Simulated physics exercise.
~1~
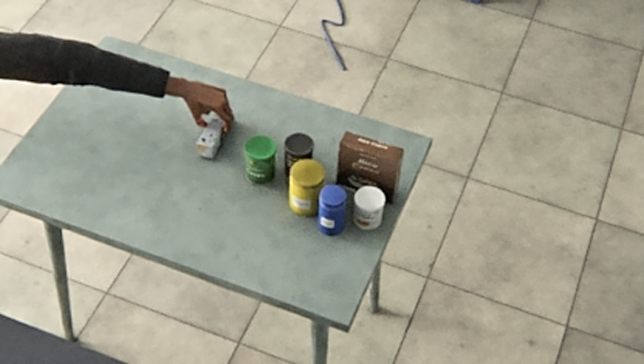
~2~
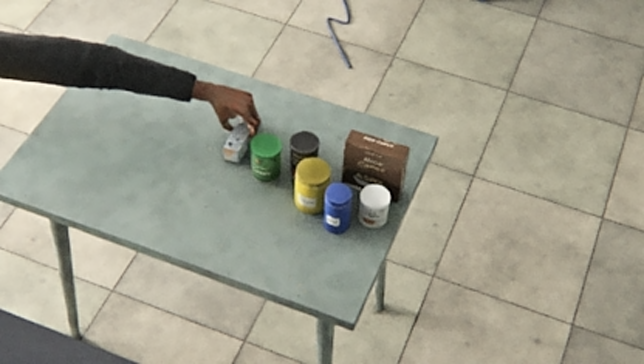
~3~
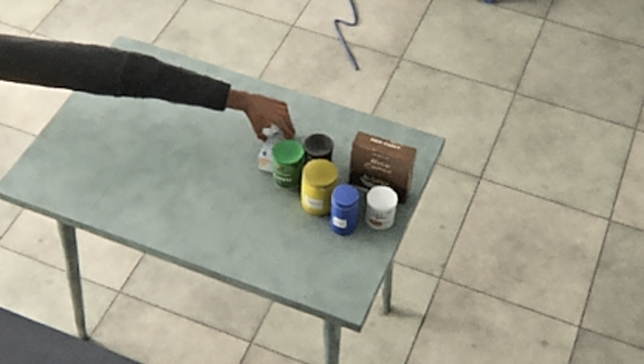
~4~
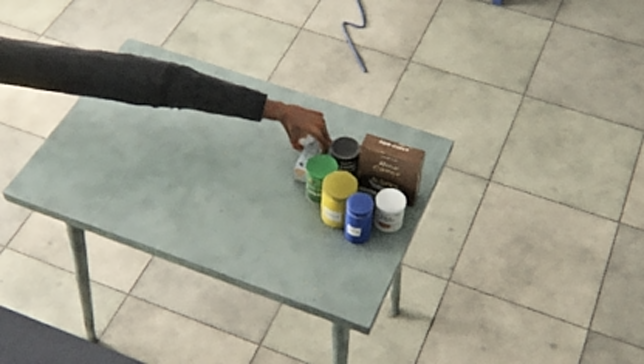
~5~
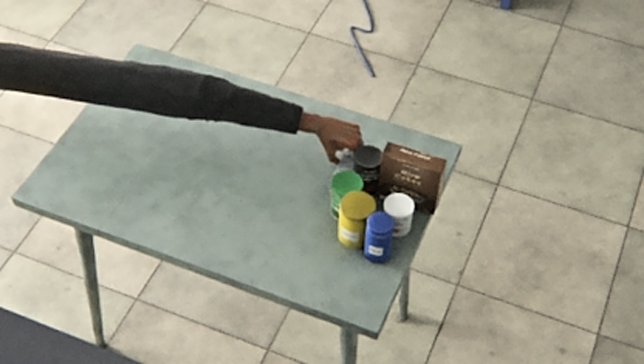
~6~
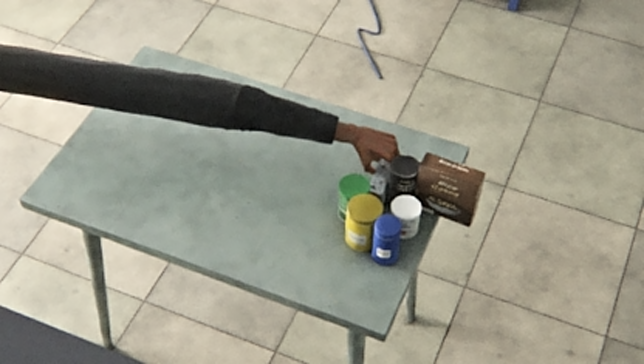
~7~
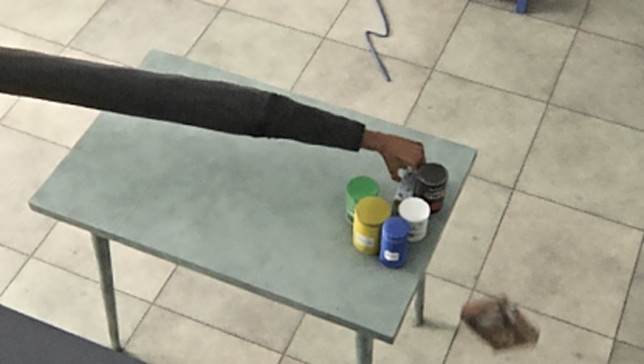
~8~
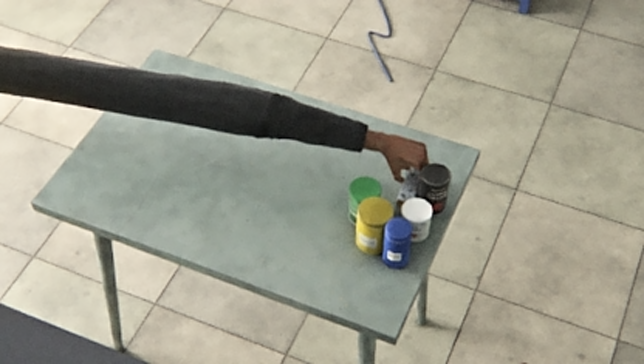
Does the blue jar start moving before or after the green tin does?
It starts moving after the green tin. The green tin is already being shifted by the push while the blue jar is still in its original place.
